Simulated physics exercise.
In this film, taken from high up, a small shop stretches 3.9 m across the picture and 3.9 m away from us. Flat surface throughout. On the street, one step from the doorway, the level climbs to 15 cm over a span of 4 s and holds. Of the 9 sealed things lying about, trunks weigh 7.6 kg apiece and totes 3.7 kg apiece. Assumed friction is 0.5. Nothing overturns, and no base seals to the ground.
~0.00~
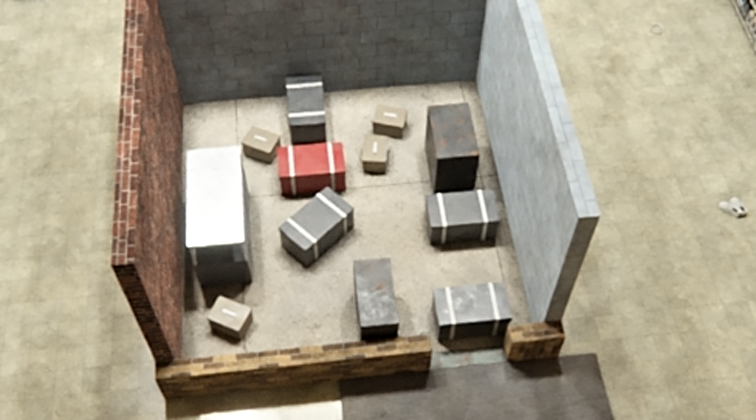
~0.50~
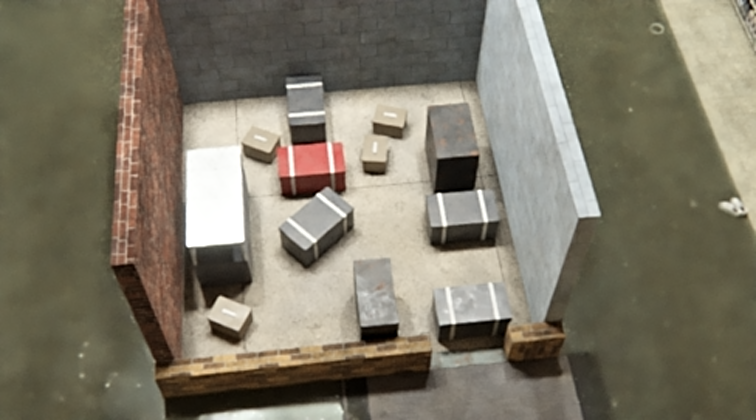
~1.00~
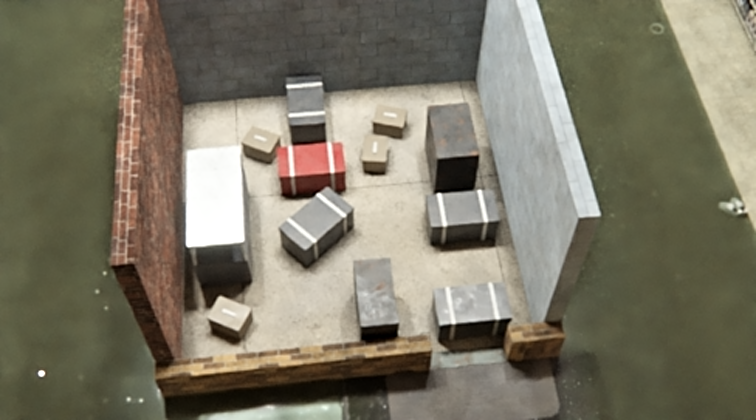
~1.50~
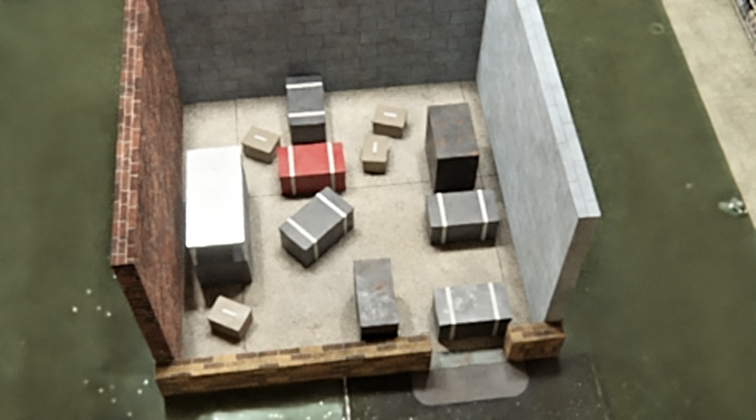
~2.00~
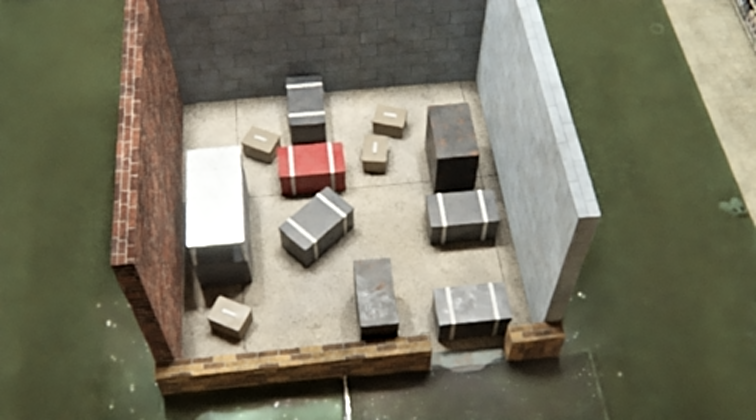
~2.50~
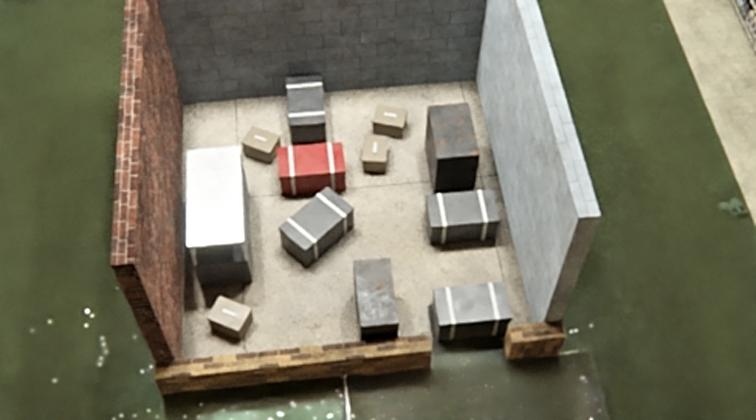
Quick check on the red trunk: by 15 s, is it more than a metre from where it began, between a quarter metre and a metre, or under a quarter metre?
Shifts a bit.
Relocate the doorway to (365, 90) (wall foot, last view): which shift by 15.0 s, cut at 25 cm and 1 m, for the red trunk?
Observation: Red trunk large displacement.
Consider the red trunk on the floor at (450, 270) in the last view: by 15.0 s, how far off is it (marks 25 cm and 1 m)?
It goes a long way.
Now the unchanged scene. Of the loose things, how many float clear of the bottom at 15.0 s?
I count 9.
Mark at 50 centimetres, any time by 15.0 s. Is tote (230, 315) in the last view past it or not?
It is below that.
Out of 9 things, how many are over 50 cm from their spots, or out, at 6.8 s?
I count 1 of them.
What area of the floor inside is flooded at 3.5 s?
Wet area: Approx. 1.5 m2.
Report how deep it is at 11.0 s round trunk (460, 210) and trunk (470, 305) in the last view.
6 and 4 cm.
After 3.5 s the red trunk is near (311, 159), 0.0 m from its start, aground; 0 afloat.
After 6.8 s the red trunk is near (307, 157), 0.1 m from its start, aground; 2 afloat.
After 11.0 s the red trunk is near (253, 144), 0.8 m from its start, afloat; 8 afloat.
After 15.0 s the red trunk is near (254, 139), 0.7 m from its start, afloat; 9 afloat.
